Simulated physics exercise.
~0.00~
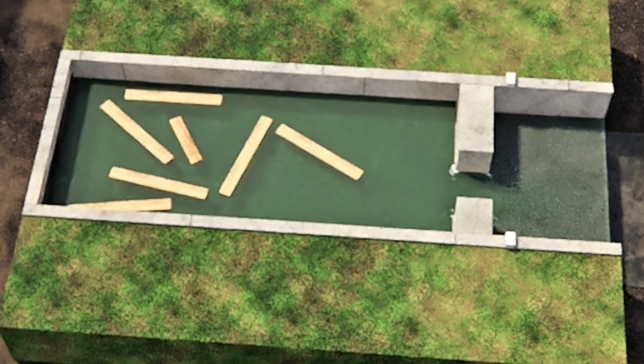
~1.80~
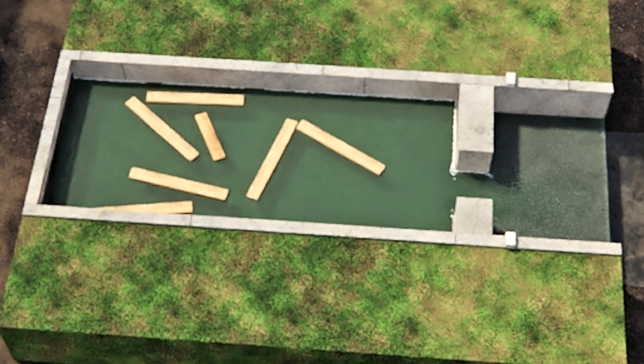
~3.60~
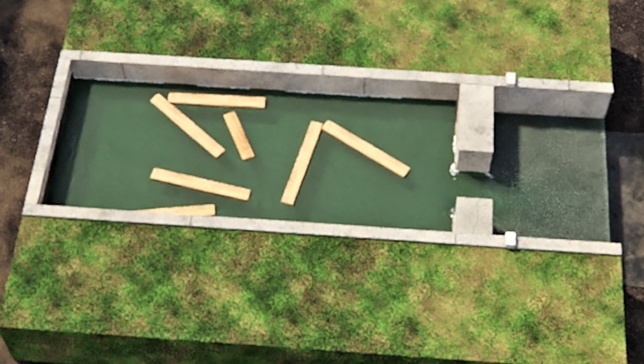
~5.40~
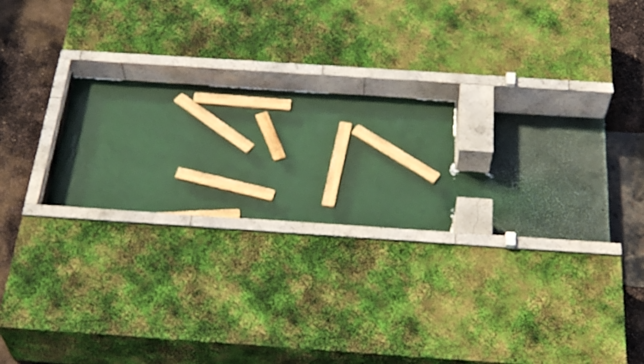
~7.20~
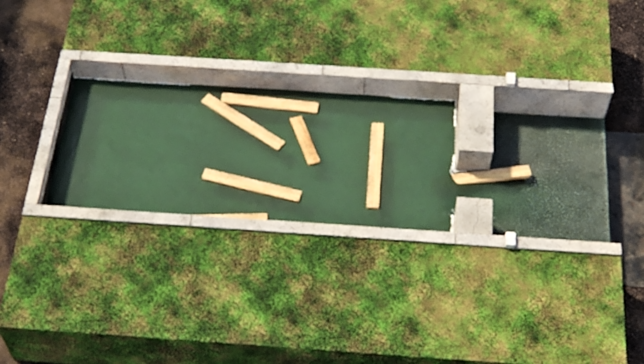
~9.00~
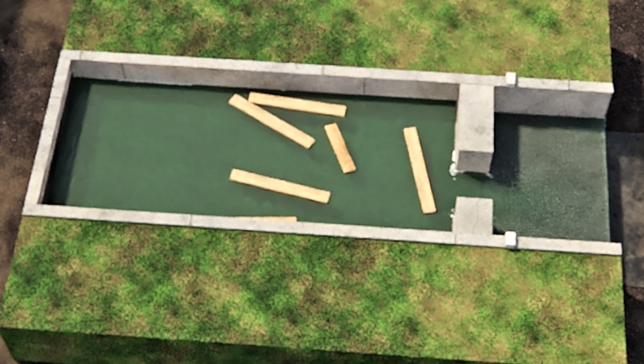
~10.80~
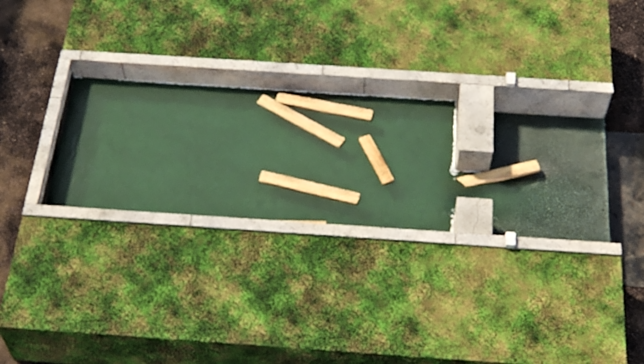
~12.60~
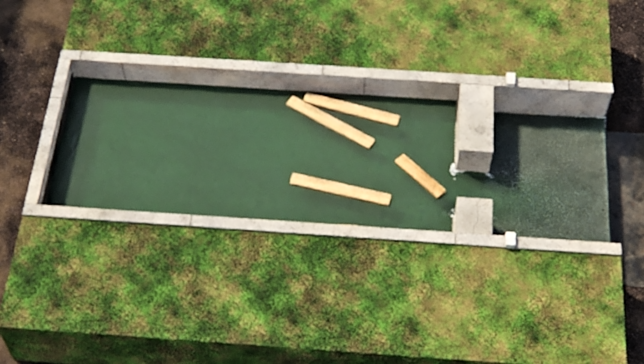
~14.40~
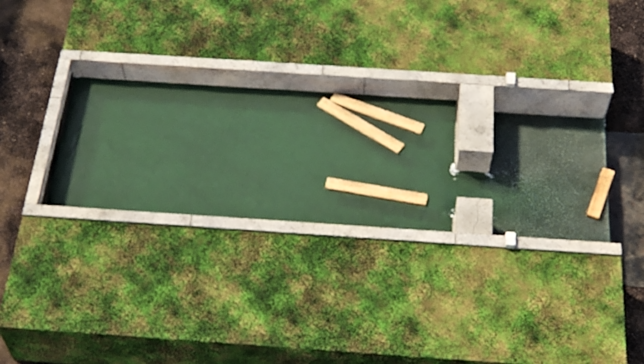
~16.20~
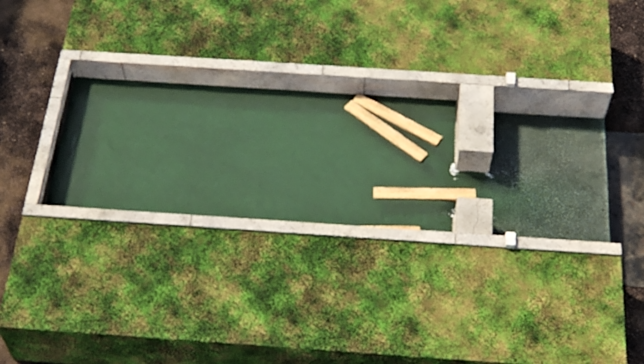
In a walled water channel between grassy banks, seven wooden planks floated slowly to the right, and three slipped one after another through the narrow gap between concrete blocks and out of sight, while another was just entering the gap at the end.
